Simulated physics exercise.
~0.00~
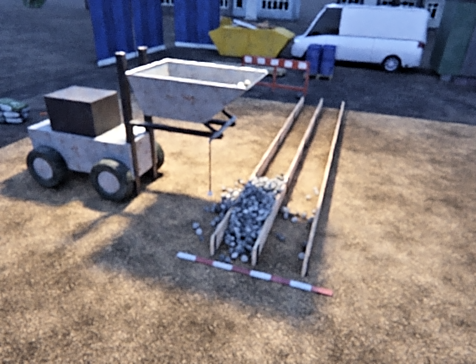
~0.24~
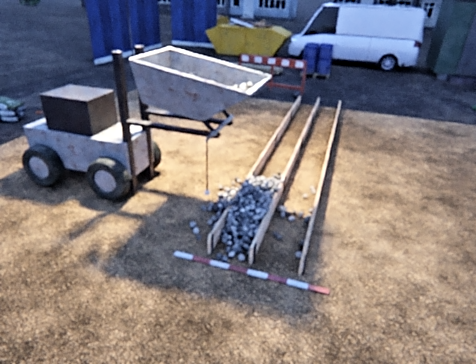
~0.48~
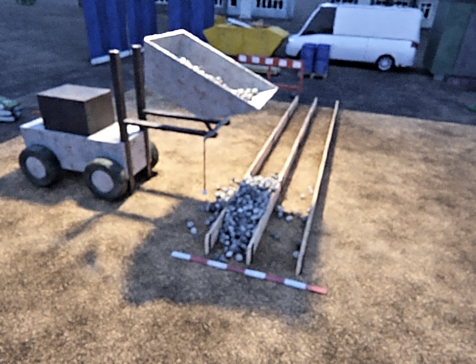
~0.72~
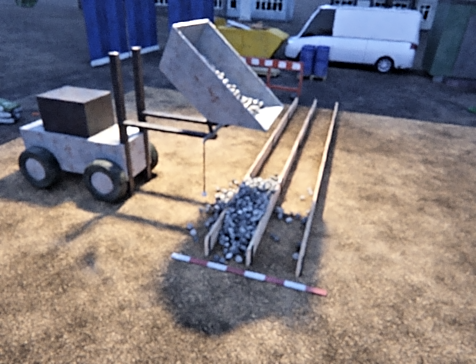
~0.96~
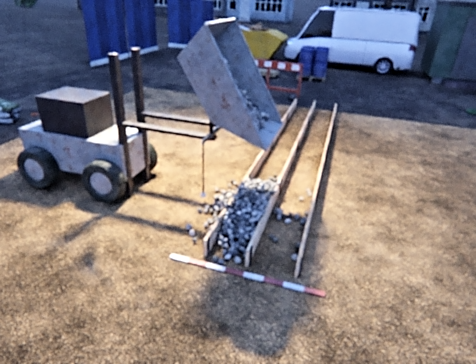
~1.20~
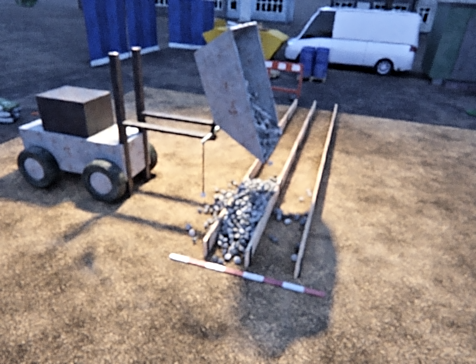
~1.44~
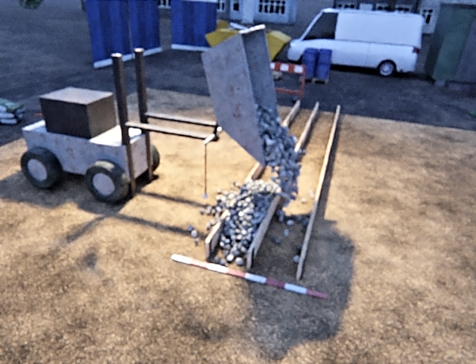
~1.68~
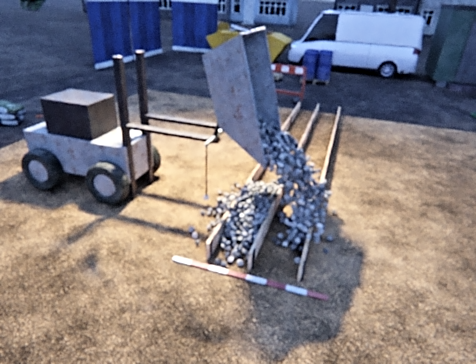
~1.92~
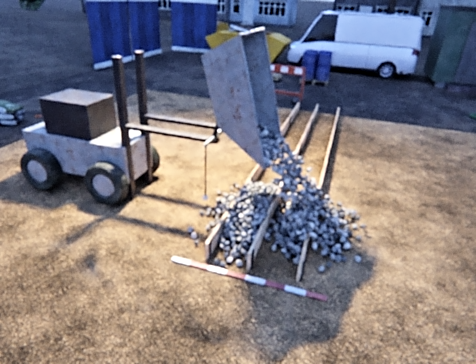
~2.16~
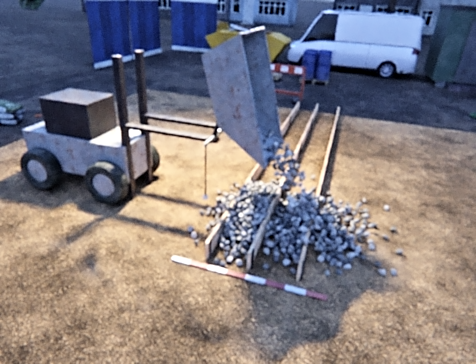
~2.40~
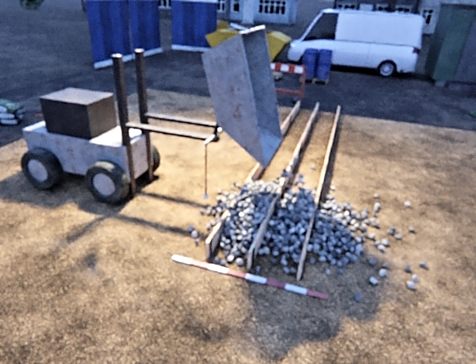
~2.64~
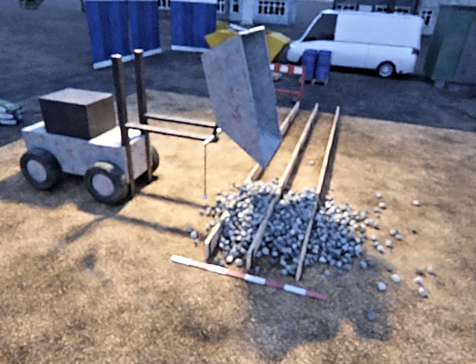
A forklift's raised grey skip tipped steeply to the right and poured its grey stones beside an earlier pile lying between wooden planks, filling the next bay and scattering some beyond the last board, until the skip hung empty, still tilted.
